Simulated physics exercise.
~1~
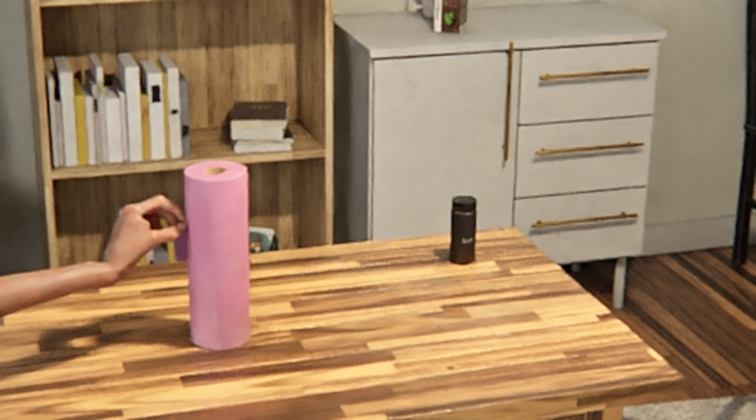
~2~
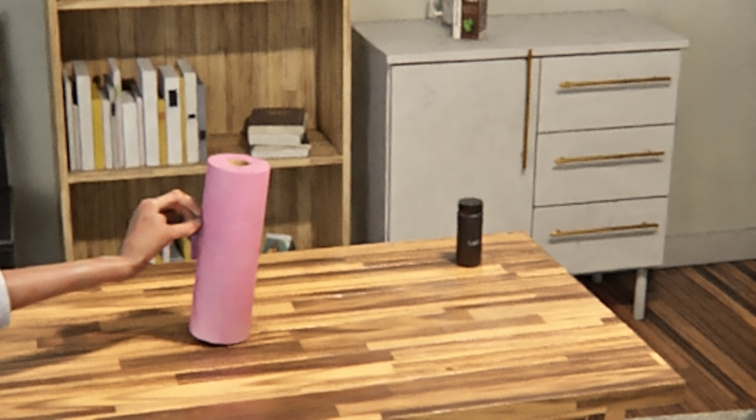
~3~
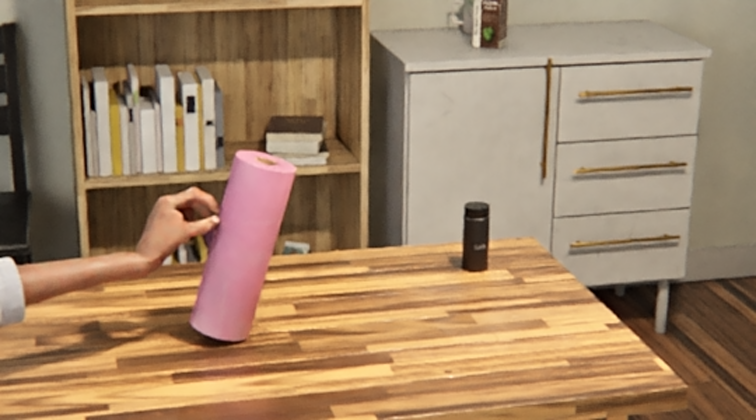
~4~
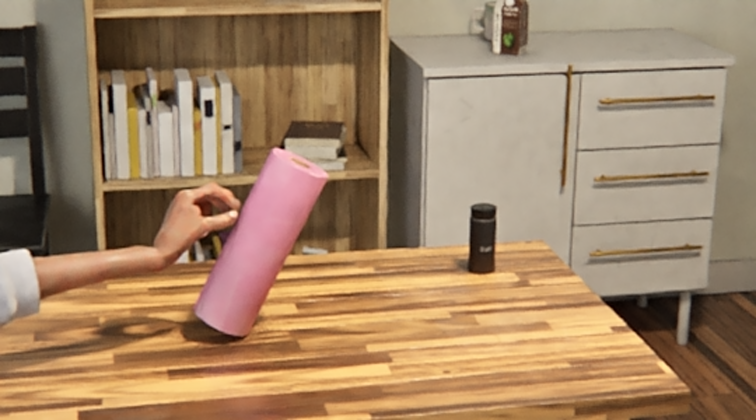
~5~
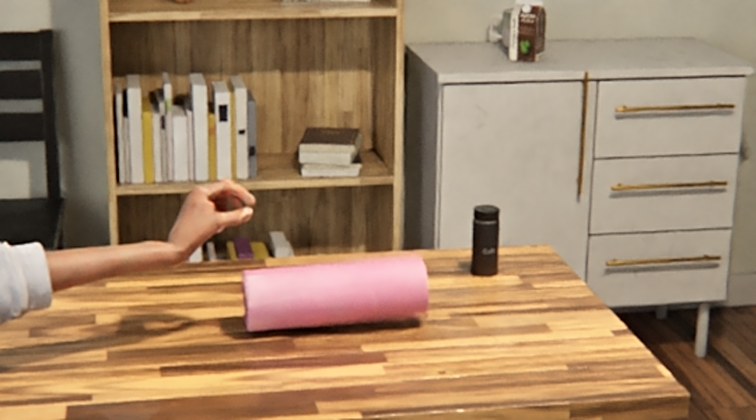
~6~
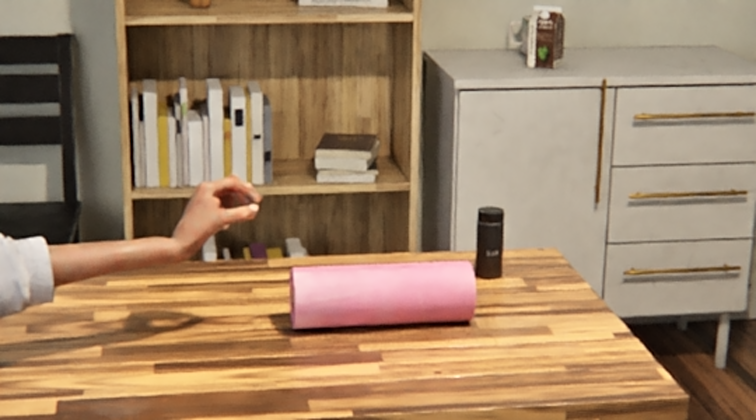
The video shows a hand pushing an upright pink roll on a wooden table, tilting it to the right until it topples onto its side and rolls slightly further right, while a small black shaker behind it stays standing.
